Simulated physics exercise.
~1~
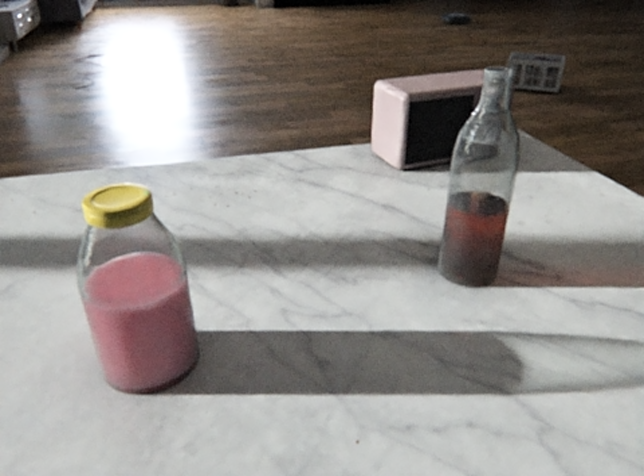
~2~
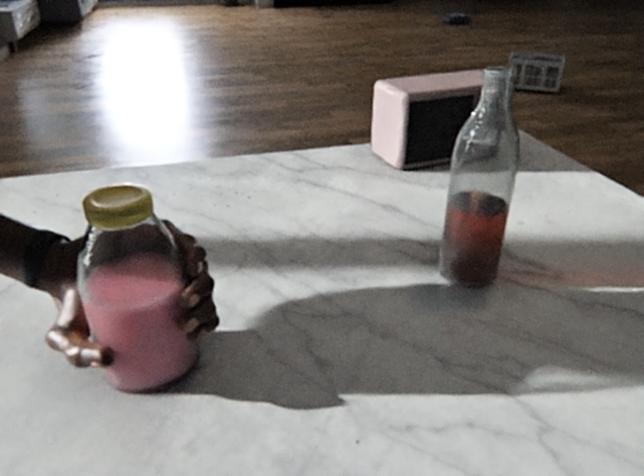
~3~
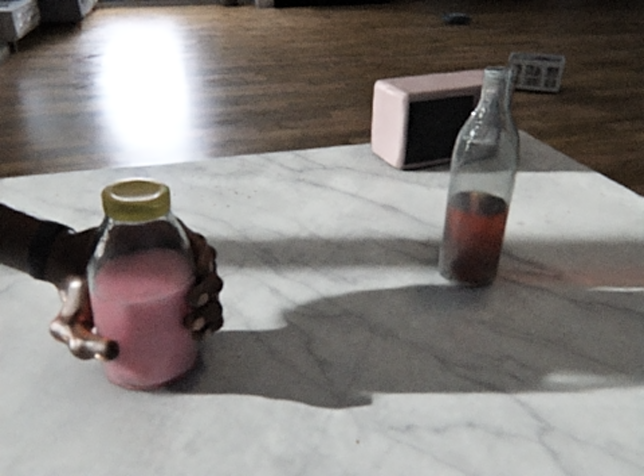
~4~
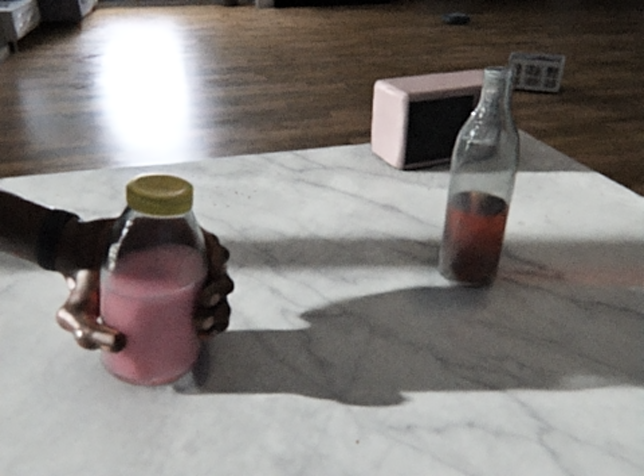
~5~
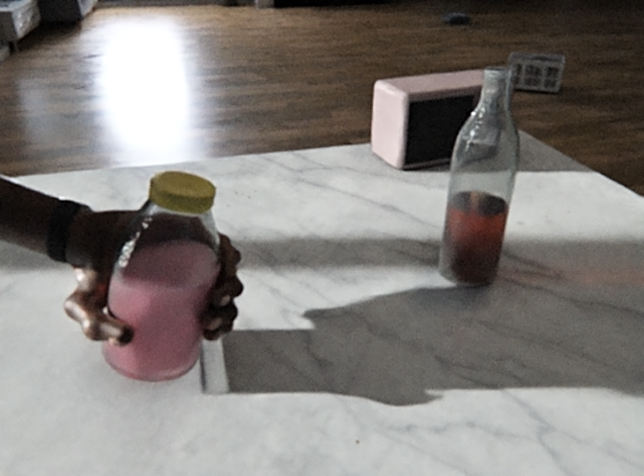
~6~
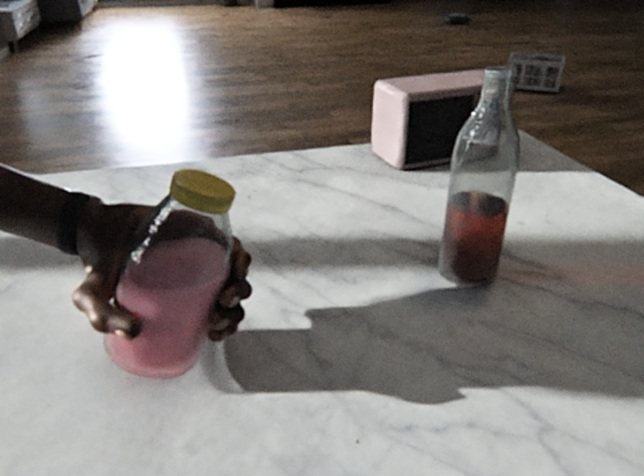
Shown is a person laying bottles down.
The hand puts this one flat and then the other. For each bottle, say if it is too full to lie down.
Left bottle - not too full. Right bottle - too full.
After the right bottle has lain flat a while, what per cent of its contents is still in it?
By my reckoning, something like 65 per cent.
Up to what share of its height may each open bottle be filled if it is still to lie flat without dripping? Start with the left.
The first comes to close to 16 in a hundred, the second to 24.
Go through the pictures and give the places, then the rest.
Both stand upright; left bottle (136, 285) about half full, capped; right bottle (482, 178) about a third full, open, in the first frame.
A hand takes the left bottle; left bottle about half full, surface at (135, 279); right bottle about a third full, surface at (478, 203), in the second frame.
The left bottle leans; left bottle (144, 280) about half full; right bottle (482, 178) about a third full, in the third frame.
The left bottle leans; left bottle about half full, surface at (157, 269); right bottle about a third full, surface at (478, 203), in the fourth frame.
The left bottle leans; left bottle (167, 271) about half full; right bottle (482, 178) about a third full, in the fifth frame.
The left bottle leans; left bottle (178, 268) tipped 25°, capped; right bottle about a third full, surface at (478, 203), open, in the sixth frame.
Next, the left bottle is nearly down; left bottle, dry at the neck.
After that, the left bottle lies flat; left bottle, dry at the neck.
Finally, both lie flat; left bottle, dry at the neck; right bottle, some has come out.
